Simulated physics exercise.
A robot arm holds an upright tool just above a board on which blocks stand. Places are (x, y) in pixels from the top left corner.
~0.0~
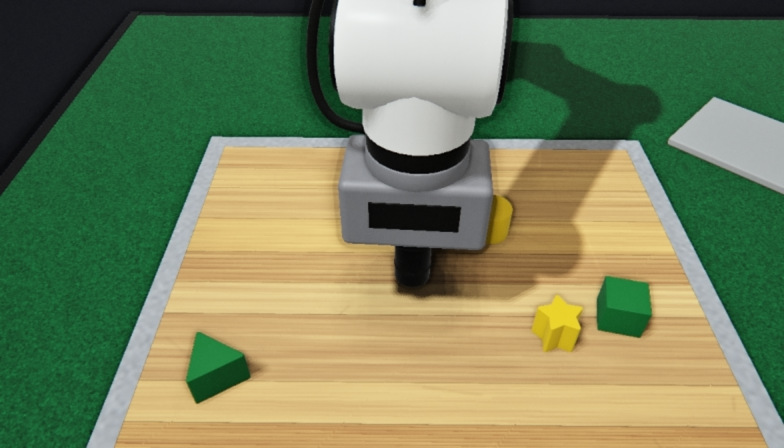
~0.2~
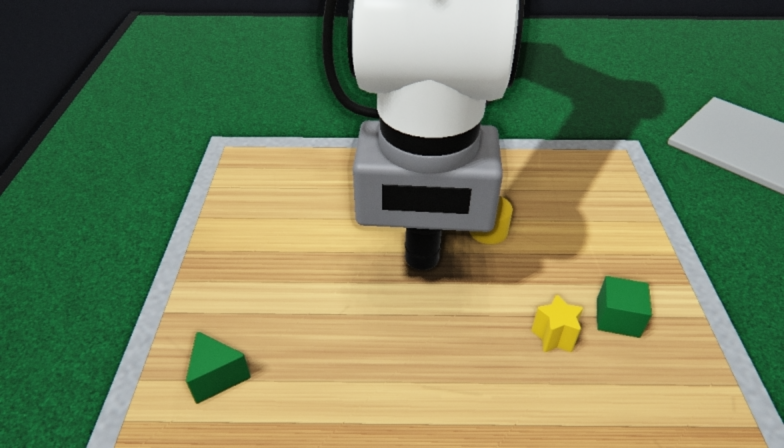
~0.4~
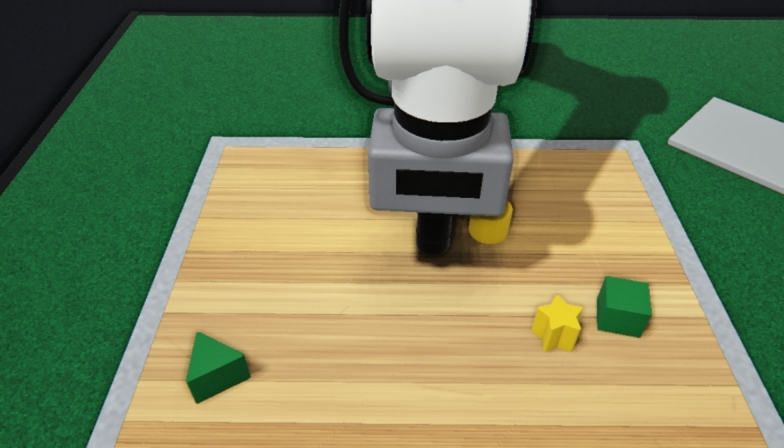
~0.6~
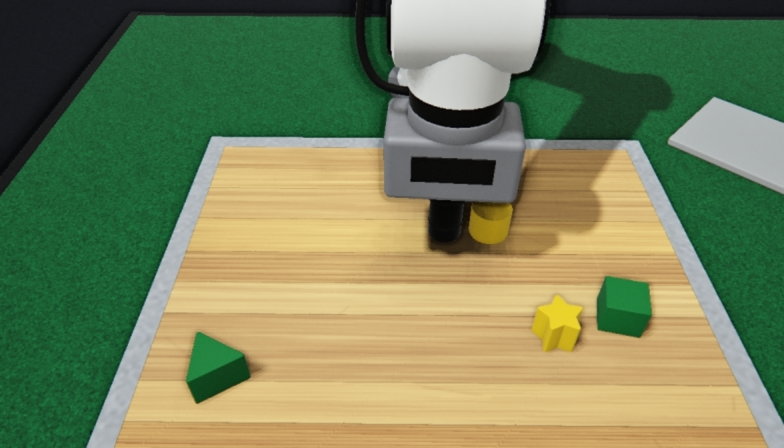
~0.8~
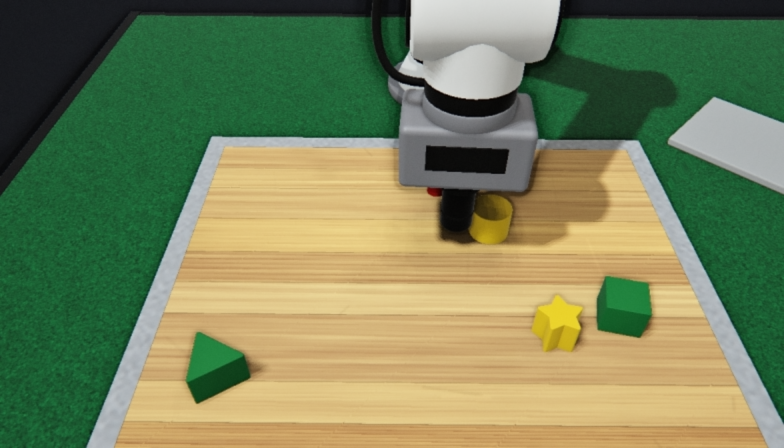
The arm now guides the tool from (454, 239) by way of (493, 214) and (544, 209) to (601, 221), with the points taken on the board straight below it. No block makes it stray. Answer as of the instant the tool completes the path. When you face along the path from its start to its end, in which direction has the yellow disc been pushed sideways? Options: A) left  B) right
B.
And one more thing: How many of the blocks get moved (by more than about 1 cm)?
The answer is a single block.
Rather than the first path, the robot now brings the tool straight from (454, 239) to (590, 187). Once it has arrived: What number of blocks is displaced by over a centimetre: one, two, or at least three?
The number will come to 1.
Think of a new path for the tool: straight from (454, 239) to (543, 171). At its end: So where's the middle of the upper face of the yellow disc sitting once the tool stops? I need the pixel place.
Expect it around (541, 192).
The first path, step by step. One third of the way, tool (497, 197); yellow disc (534, 196).
Two thirds of the way, tool (549, 192); yellow disc (581, 202).
At the end, tool (606, 204); red heart-shaped block in place; yellow disc (625, 222).
